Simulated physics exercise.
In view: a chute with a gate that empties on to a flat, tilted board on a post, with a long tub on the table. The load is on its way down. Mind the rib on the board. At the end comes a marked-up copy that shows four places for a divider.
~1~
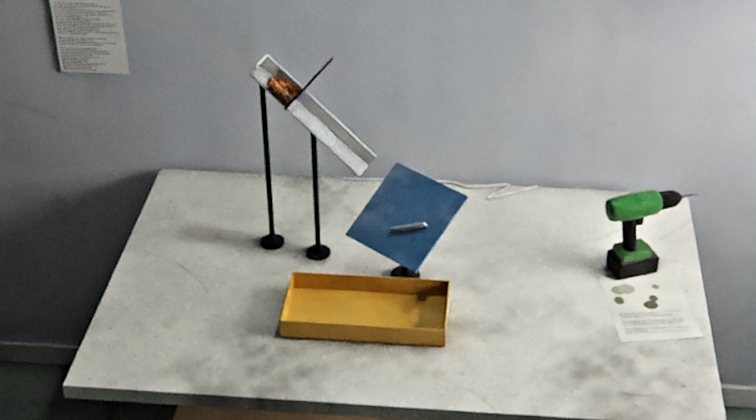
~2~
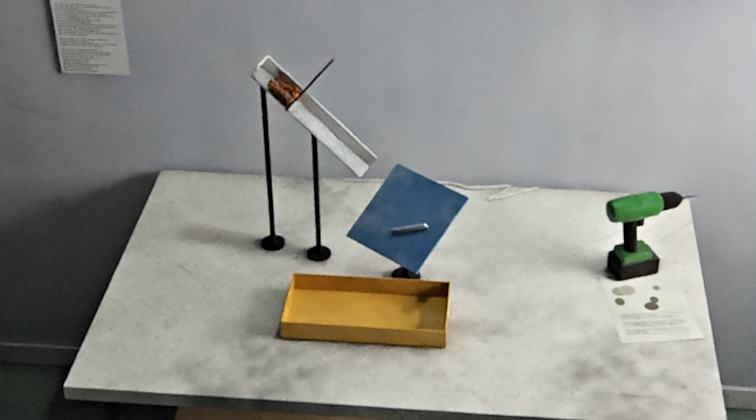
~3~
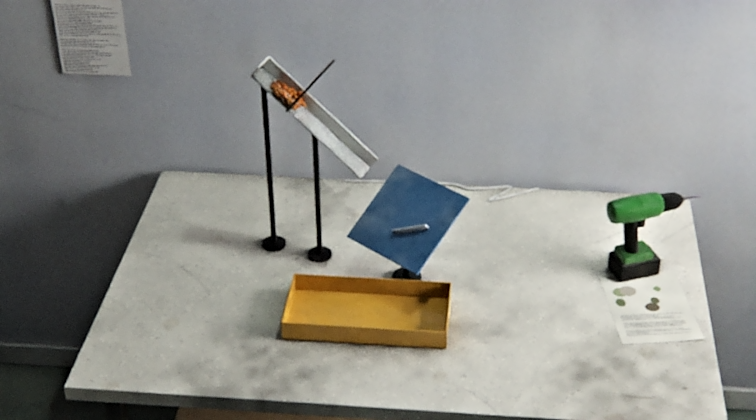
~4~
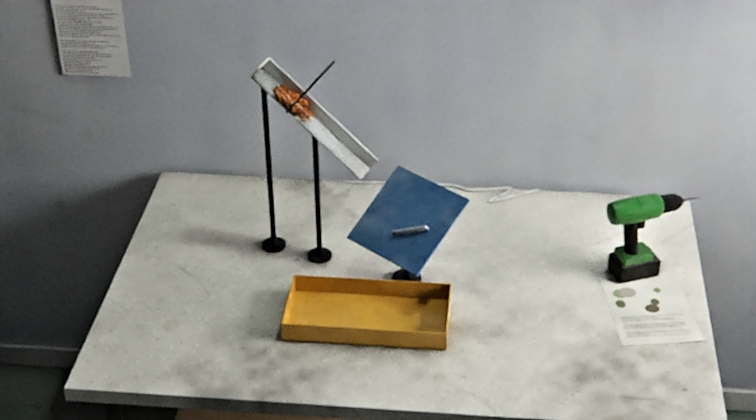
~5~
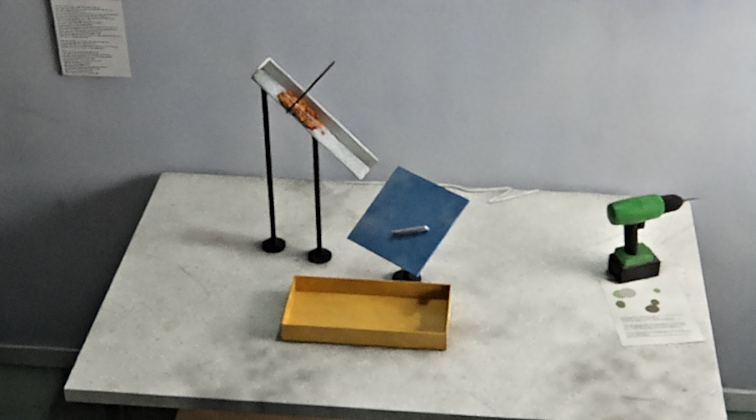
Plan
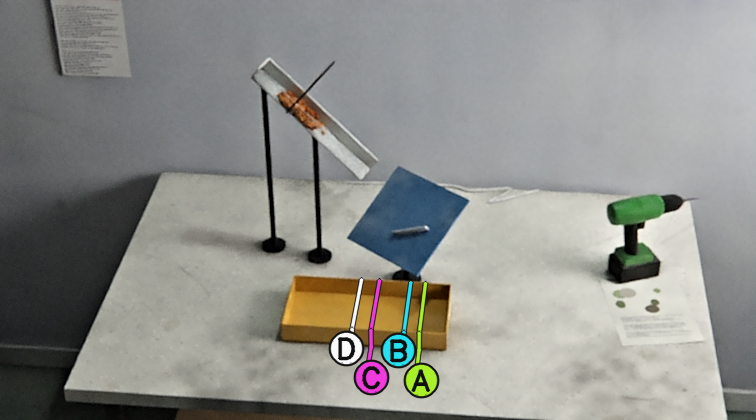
Small orange-brown bits slide slowly down a tilted white chute above a blue board.
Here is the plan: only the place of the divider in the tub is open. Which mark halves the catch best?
Take D.
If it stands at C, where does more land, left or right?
More lands on the left.
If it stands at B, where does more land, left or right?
More lands on the left.
On the marked copy, line A crosses the front rim at (419, 332); line B crosses the front rim at (403, 331); line C crosses the front rim at (371, 329); line D crosses the front rim at (352, 328).
Choosing A, of what is caught, nearly all on the left of the divider, a stray few on the right.
Choosing B, of what is caught, nearly all on the left of the divider, a small part on the right.
Choosing C, of what is caught, nearly all on the left of the divider, a small part on the right.
Choosing D, of what is caught, about half on the left of the divider, about half on the right.
